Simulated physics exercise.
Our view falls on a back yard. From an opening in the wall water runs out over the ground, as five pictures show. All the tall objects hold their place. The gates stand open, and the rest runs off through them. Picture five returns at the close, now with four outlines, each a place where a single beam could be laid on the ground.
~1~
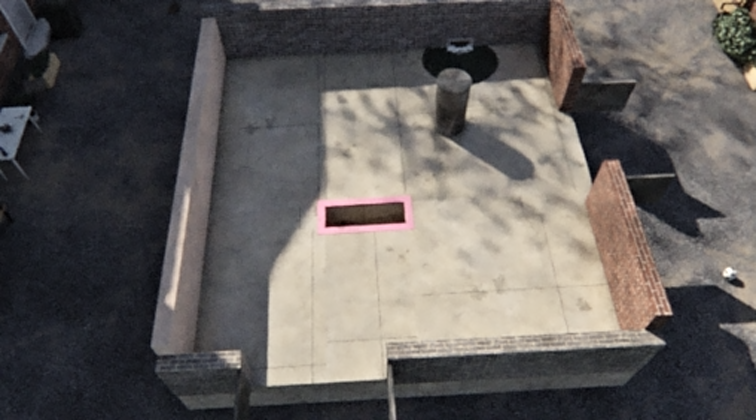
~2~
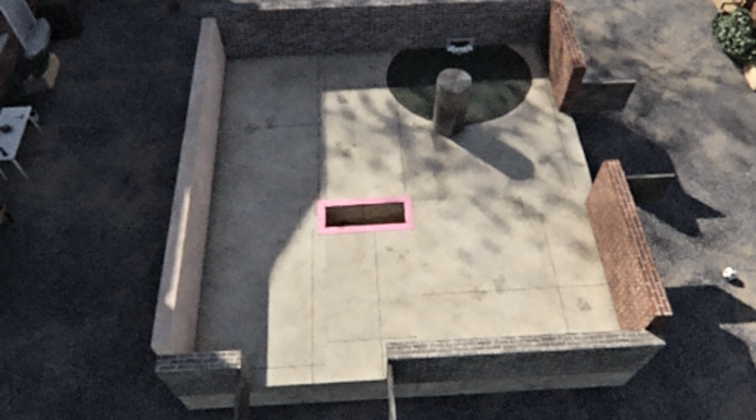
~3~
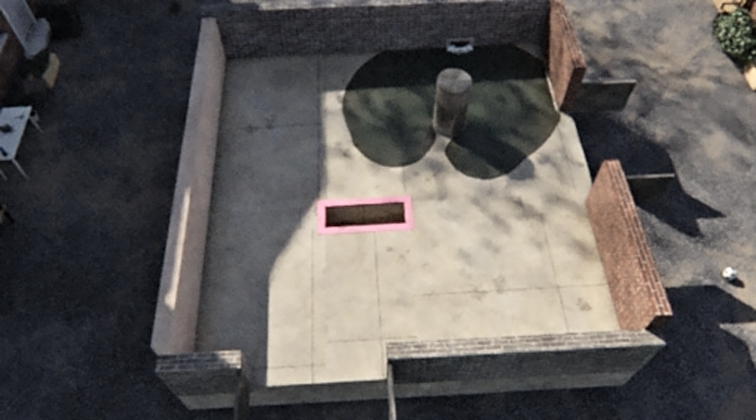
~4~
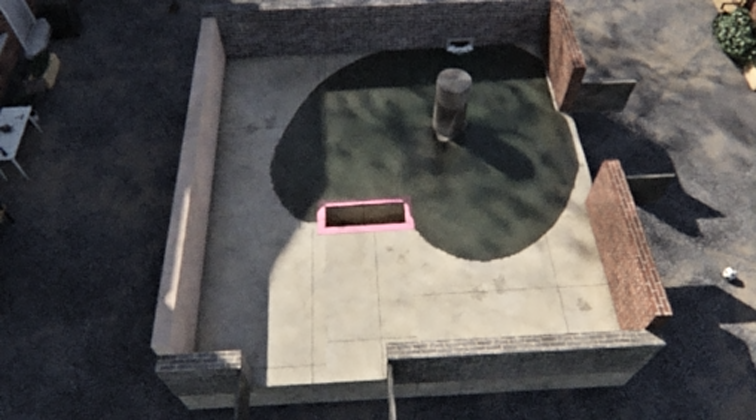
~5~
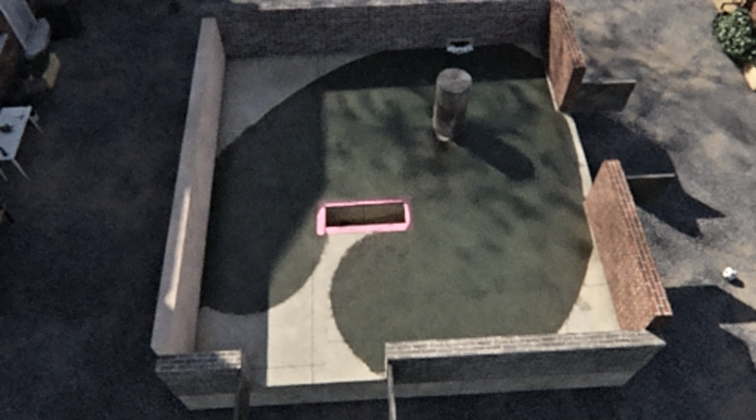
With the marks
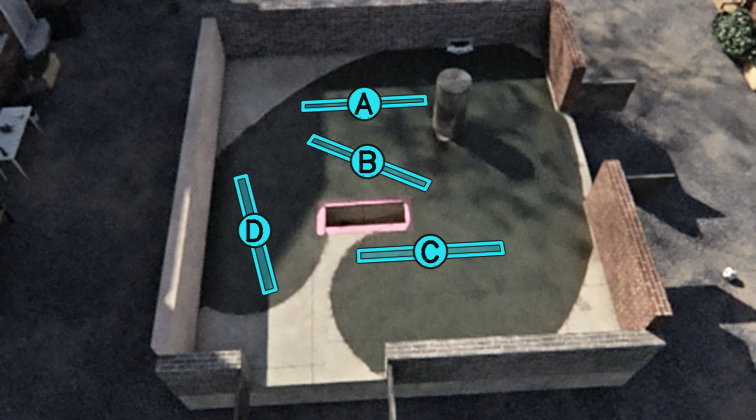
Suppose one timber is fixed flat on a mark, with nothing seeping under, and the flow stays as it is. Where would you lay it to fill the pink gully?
Use position C.
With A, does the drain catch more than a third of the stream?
No, it does not.
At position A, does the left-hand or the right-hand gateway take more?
The left one.
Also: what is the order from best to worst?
C, D, A, B.
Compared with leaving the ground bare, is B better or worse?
Position B is worse.
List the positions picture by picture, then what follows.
The first picture shows outfall at (460, 43); pink gully at (365, 215); open gate at (319, 368); open gate at (571, 155); 3 % of the ground under water, visible out to (472, 80); pink gully still dry.
In the second picture, 11 % of the ground under water, visible out to (500, 115); pink gully still dry.
In the third picture, 24 % of the ground under water, visible out to (392, 163); pink gully still dry.
In the fourth picture, 45 % of the ground under water, visible out to (289, 202); pink gully taking water.
In the fifth picture, 73 % of the ground under water, visible out to (219, 303); pink gully taking water.
In cyan, A from (303, 106) to (425, 100); B from (311, 139) to (427, 185); C from (358, 255) to (502, 247); D from (240, 176) to (270, 291).
With A, about 18 % of the stream goes into the pink gully, about 82 % out by the gates.
With B, about 2 % of the stream goes into the pink gully, about 97 % out by the gates.
With C, about 39 % of the stream goes into the pink gully, about 61 % out by the gates.
With D, about 24 % of the stream goes into the pink gully, about 75 % out by the gates.
